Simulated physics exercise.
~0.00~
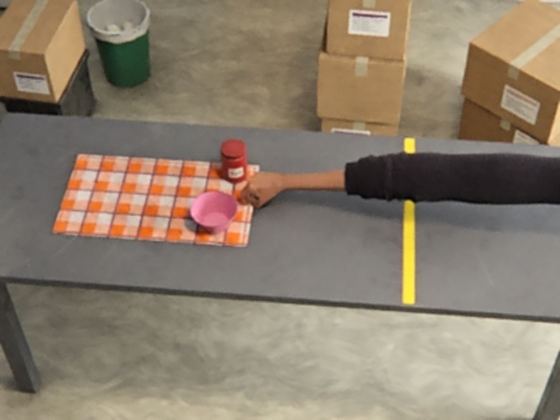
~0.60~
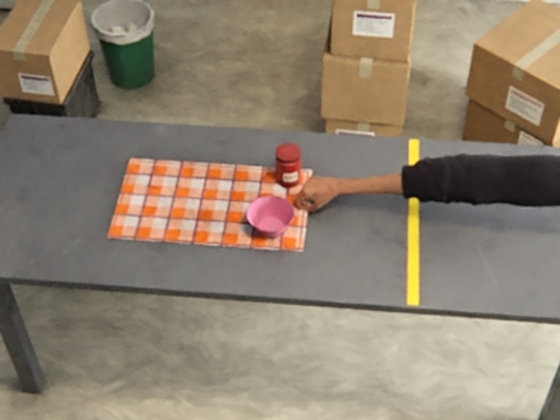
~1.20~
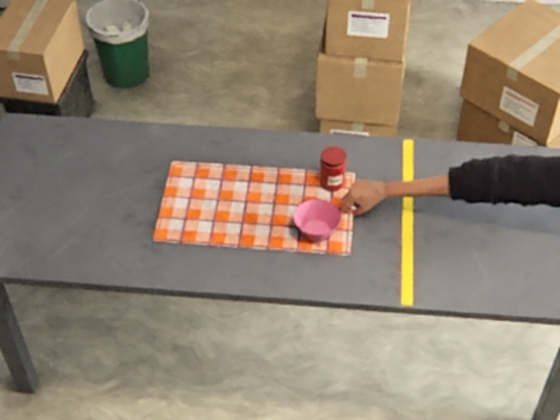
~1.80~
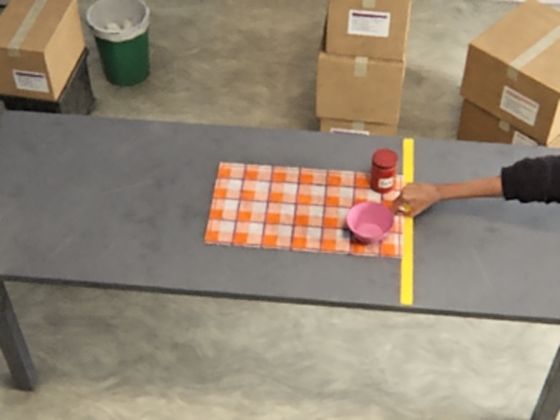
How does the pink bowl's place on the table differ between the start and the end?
At the start the pink bowl is left of the middle of the table, well away from the yellow tape. By the end it is farther right, just to the left of the tape.
